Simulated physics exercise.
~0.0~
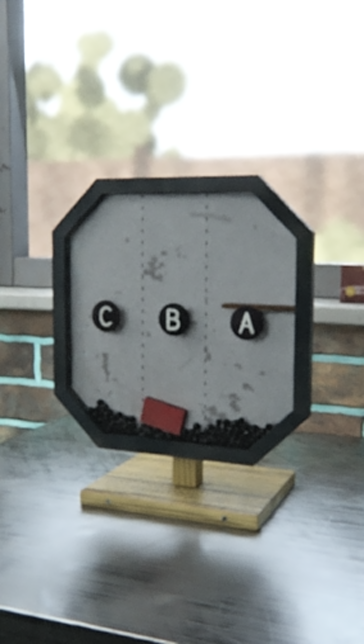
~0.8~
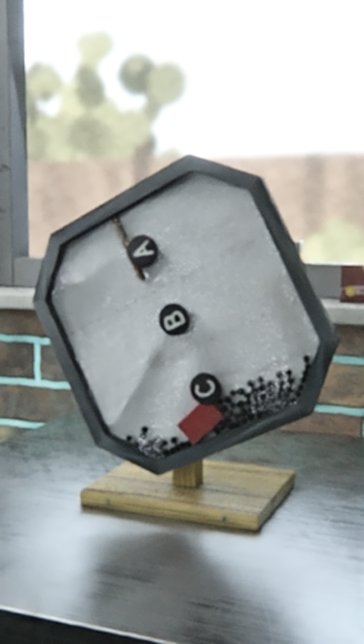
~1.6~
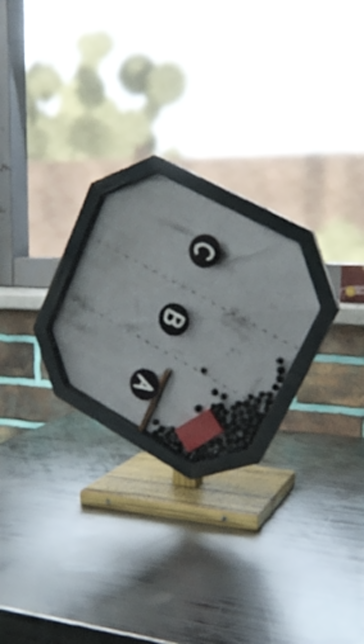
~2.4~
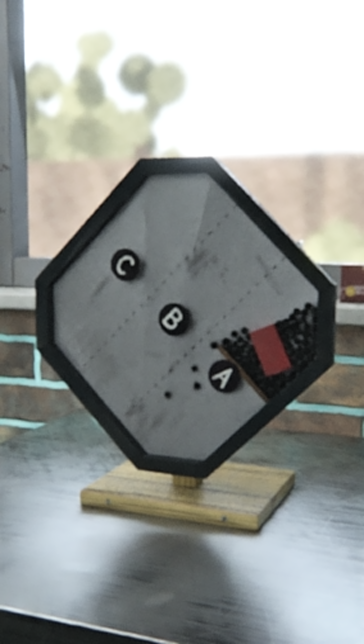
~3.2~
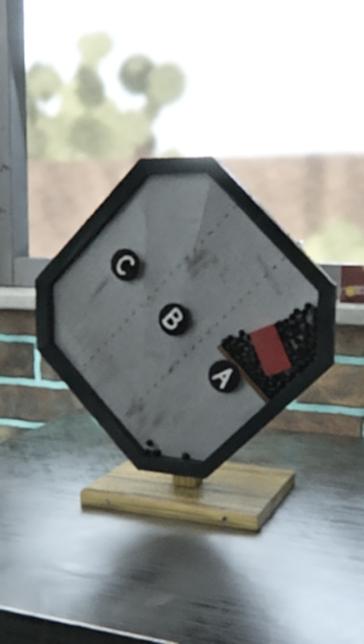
An eight-sided, dark-framed case on a wooden stand turned anticlockwise through most of a circle, its black beads and red block sliding about inside, then stopped with nearly all of them heaped at the right beside the letter A.
